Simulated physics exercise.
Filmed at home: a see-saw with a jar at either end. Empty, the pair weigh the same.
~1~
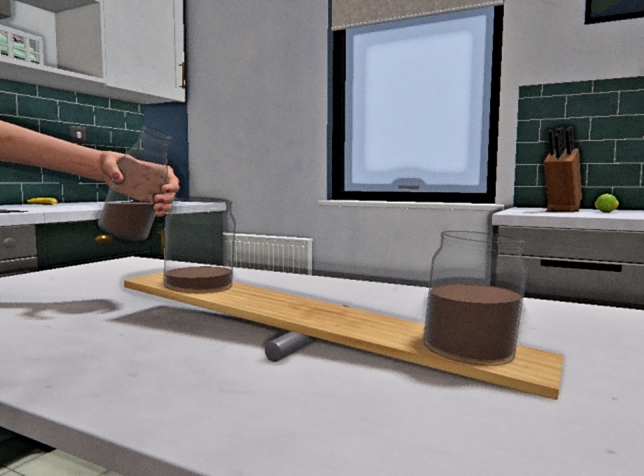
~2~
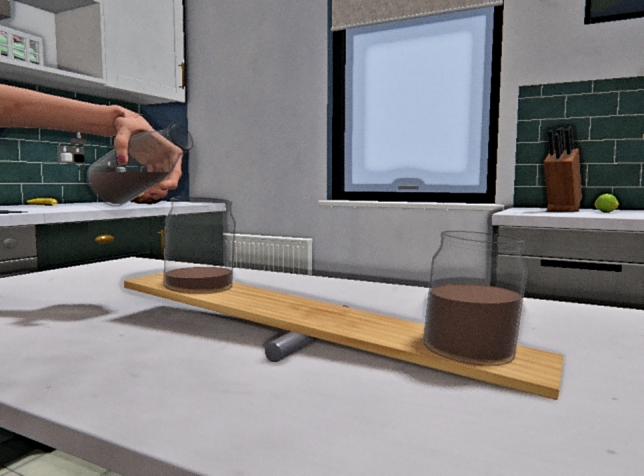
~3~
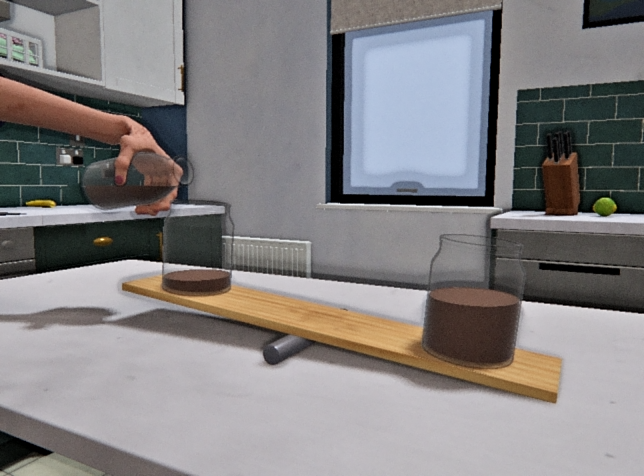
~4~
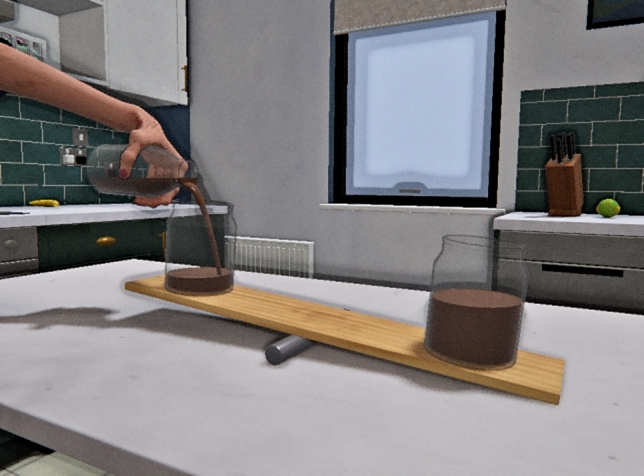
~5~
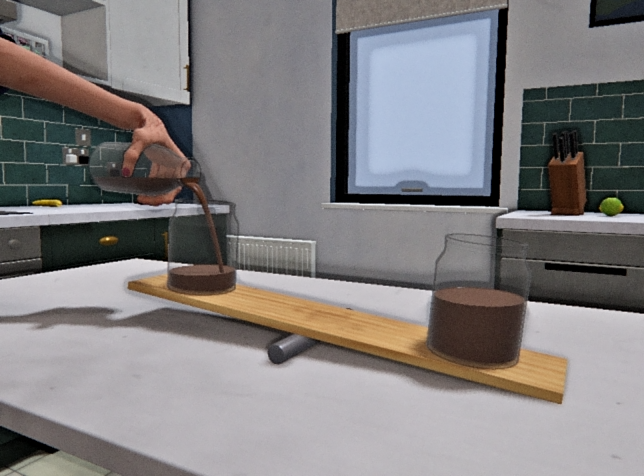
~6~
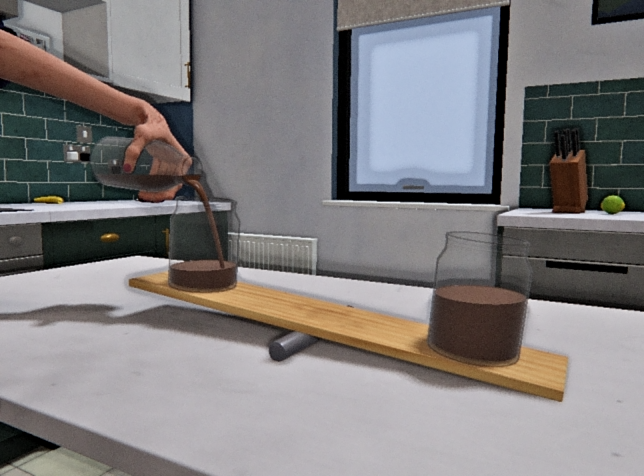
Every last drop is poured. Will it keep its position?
I expect it will stay put.
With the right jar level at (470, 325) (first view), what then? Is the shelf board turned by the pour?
My ruling: It tilts the other way.
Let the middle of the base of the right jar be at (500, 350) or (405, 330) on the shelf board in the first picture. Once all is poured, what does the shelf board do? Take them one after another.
Well, the first one just sits there, and the second goes over.
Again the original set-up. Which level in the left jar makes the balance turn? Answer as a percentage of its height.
Around 45 per cent of its height.
Soon after, the left jar is about a quarter full; the shelf board leans as before.
Later, the left jar is about a third full; the shelf board leans as before.
In the end, the left jar is about a third full; the shelf board leans as before.
